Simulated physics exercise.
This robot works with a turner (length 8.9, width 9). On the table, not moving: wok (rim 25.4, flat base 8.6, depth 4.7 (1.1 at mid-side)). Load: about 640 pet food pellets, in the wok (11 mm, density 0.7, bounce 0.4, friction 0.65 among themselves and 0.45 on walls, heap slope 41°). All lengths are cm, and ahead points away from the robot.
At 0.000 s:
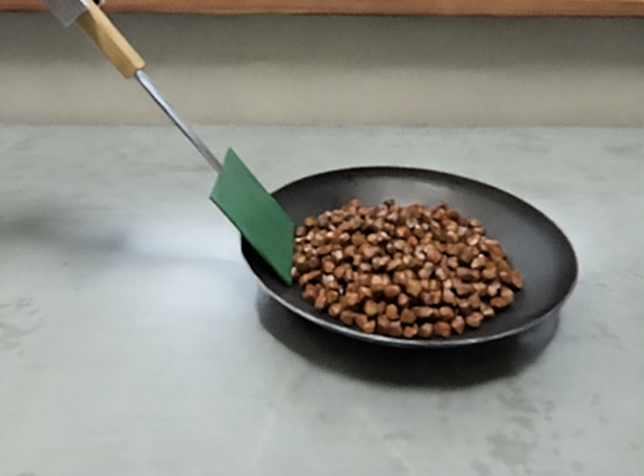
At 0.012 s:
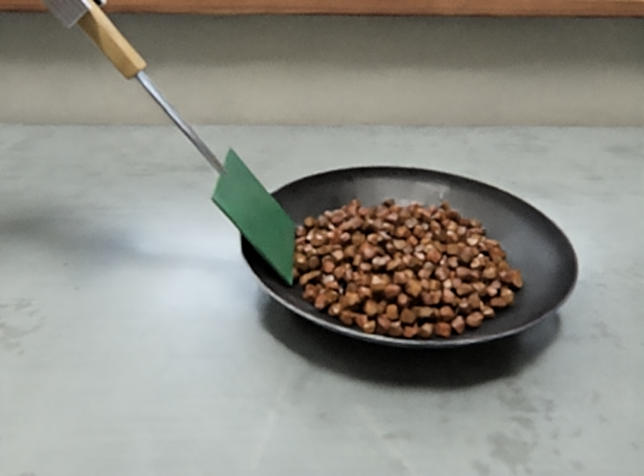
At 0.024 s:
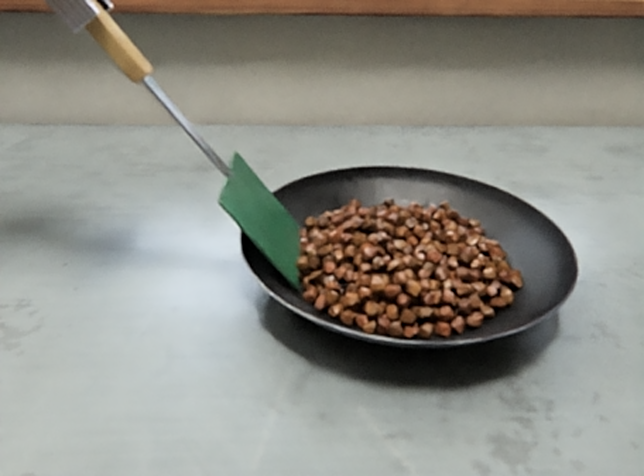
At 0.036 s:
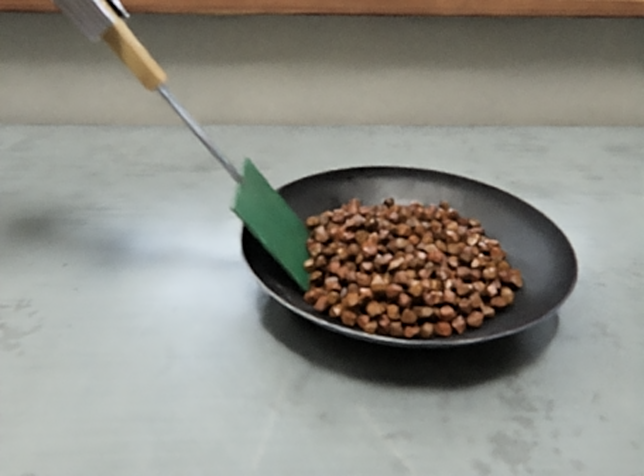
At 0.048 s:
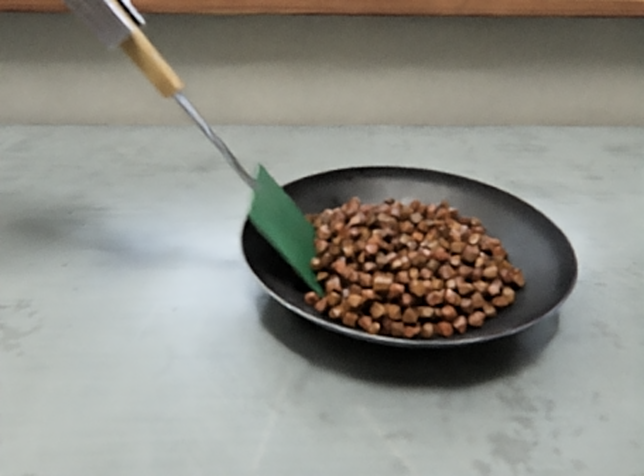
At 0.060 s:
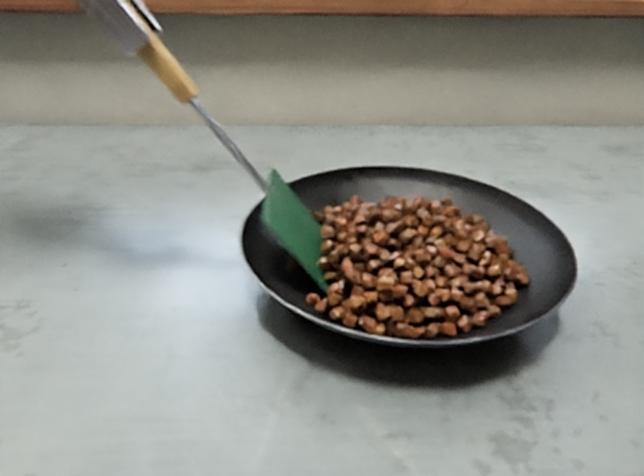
A green turner with a wooden handle, held by a robot gripper, rested at the left edge of a black wok, then slid right into the heap of brown pellets, nudging them slightly.
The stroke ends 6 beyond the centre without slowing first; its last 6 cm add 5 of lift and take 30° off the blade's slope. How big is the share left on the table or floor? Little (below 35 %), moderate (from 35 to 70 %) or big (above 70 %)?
A little share, below 35 %, ends on the table or floor.
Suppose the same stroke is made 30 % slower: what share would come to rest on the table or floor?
It would be near 15 per cent.
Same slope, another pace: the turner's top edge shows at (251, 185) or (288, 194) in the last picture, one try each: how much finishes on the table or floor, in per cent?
About 10 and 40 per cent.
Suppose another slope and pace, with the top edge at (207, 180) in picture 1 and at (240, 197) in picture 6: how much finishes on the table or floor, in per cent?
Some 15 per cent.
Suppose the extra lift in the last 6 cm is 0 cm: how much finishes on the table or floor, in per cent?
About 25 per cent.
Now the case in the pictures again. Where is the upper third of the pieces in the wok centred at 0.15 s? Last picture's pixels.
Near (476, 224).
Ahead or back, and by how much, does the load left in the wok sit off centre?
Roughly 4.5 cm ahead.
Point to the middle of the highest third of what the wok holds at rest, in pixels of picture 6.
At about (495, 230).
After 0.11 s, sloping 55°, highest piece 7 above the table; 641 in the wok.
After 0.15 s, sloping 43°, highest piece 15 above the table; 640 in the wok, 1 on the blade or in flight.
After 0.37 s, sloping 25°, highest piece 21 above the table; 491 in the wok, 103 on the table or floor, 47 on the blade or in flight.
After 1.42 s, sloping 25°, highest piece 6 above the table; 487 in the wok, 154 on the table or floor.
In the end, 487 in the wok, 154 on the table or floor. That is 24 % on the table or floor.
